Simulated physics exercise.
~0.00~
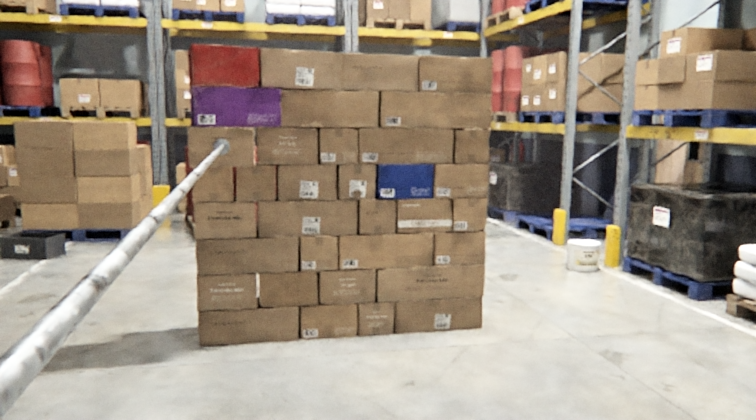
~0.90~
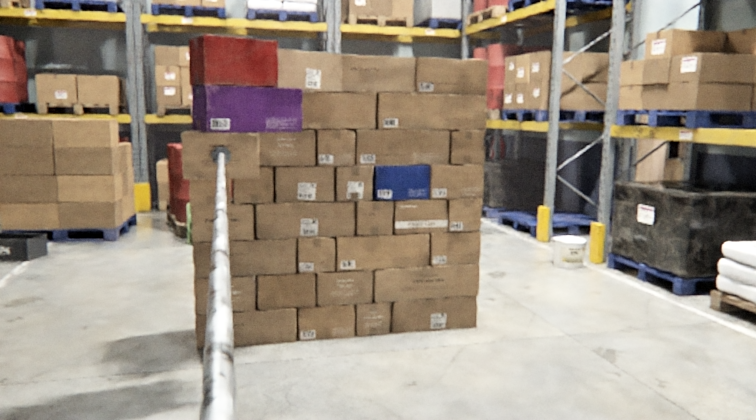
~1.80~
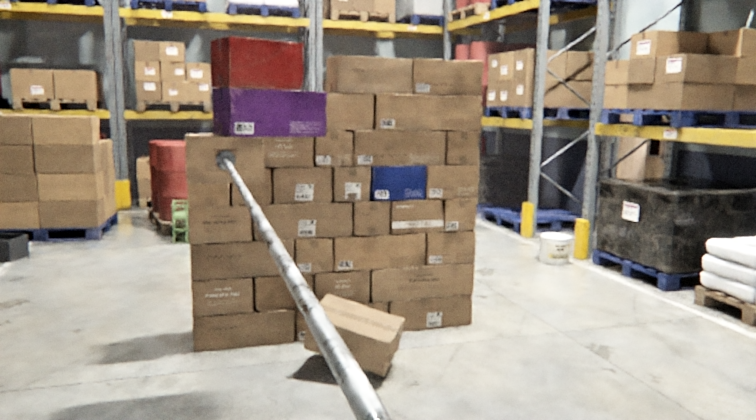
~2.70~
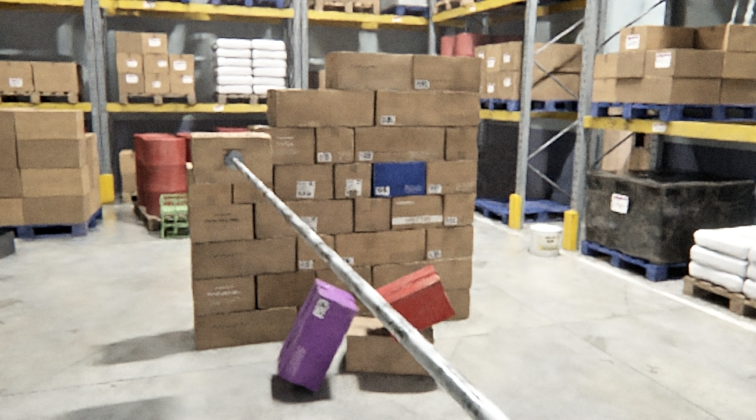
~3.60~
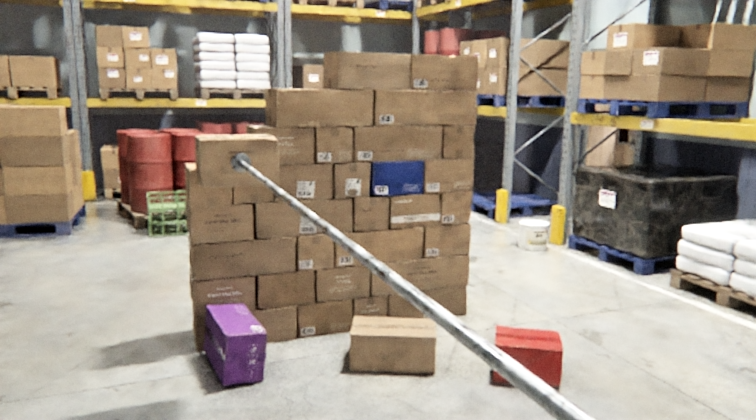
A long metal rod slowly drew a carton out of the upper left of a tall box wall, and a brown box, then the purple and red ones above, tumbled off, ending on the floor in front while the rest stood.
